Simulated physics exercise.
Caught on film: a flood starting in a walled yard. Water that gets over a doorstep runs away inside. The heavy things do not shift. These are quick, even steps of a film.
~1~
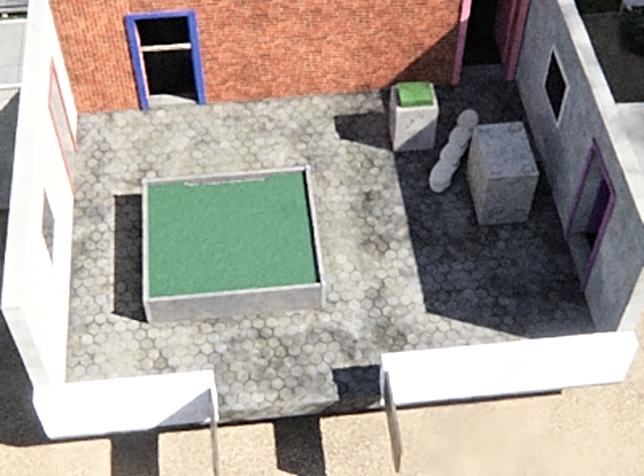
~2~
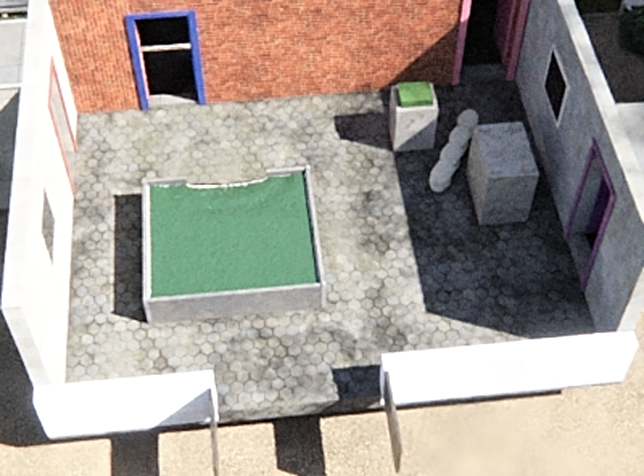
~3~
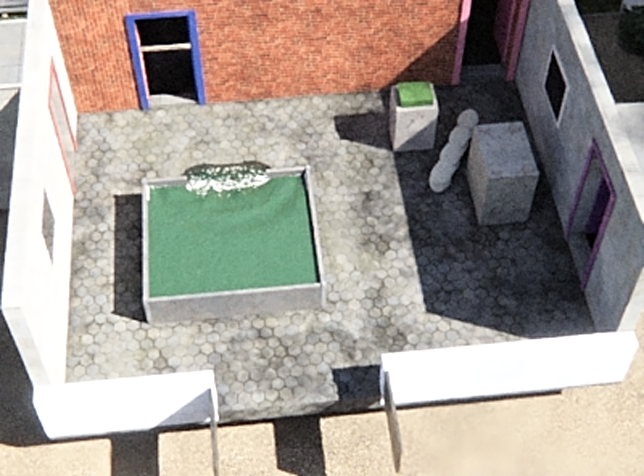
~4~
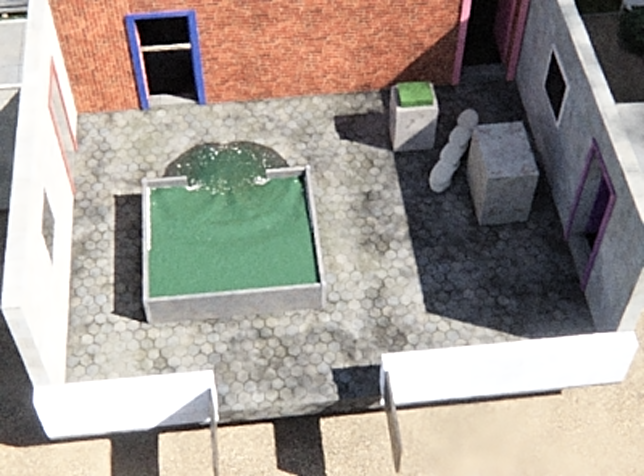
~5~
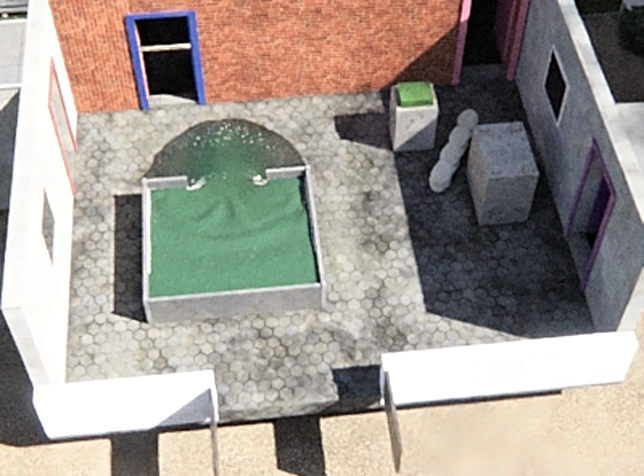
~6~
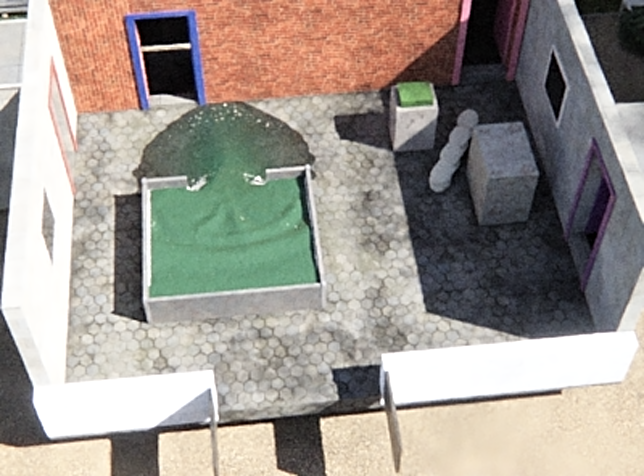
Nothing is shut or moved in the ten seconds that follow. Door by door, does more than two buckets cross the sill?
The pink door holds within the limit; the blue door floods; the purple door holds within the limit; the red door floods.
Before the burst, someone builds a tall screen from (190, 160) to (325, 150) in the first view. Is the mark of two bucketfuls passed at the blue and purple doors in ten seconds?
In short: The blue door is under; the purple door lets less in.
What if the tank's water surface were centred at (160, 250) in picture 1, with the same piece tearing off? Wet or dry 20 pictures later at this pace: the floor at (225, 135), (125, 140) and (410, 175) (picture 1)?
In that order: Under water, flooded, no water.
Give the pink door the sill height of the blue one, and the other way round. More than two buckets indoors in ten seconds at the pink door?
My reading: Pink door is over.
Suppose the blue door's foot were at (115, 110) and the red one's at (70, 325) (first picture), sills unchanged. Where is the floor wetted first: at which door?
I say the one in blue.
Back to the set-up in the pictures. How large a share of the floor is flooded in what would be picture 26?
Roughly 35 per cent.
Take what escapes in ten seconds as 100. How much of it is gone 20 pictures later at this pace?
About 45 per cent.
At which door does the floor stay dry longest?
I say the one in purple.
A moment on, water covers 15 % of the floor; the pink door not reached, the blue door over two buckets in, the purple door not reached, the red door not reached.
Next, water covers 20 % of the floor; the pink door not reached, the blue door far over two buckets in, the purple door not reached, the red door not reached.
Then, water covers 35 % of the floor; the pink door wet at the sill, nothing in, the blue door far over two buckets in, the purple door not reached, the red door under two buckets in.
Later, water covers 65 % of the floor; the pink door wet at the sill, nothing in, the blue door far over two buckets in, the purple door wet at the sill, nothing in, the red door over two buckets in.
In the end, water covers 95 % of the floor; the pink door wet at the sill, nothing in, the blue door far over two buckets in, the purple door wet at the sill, nothing in, the red door far over two buckets in.
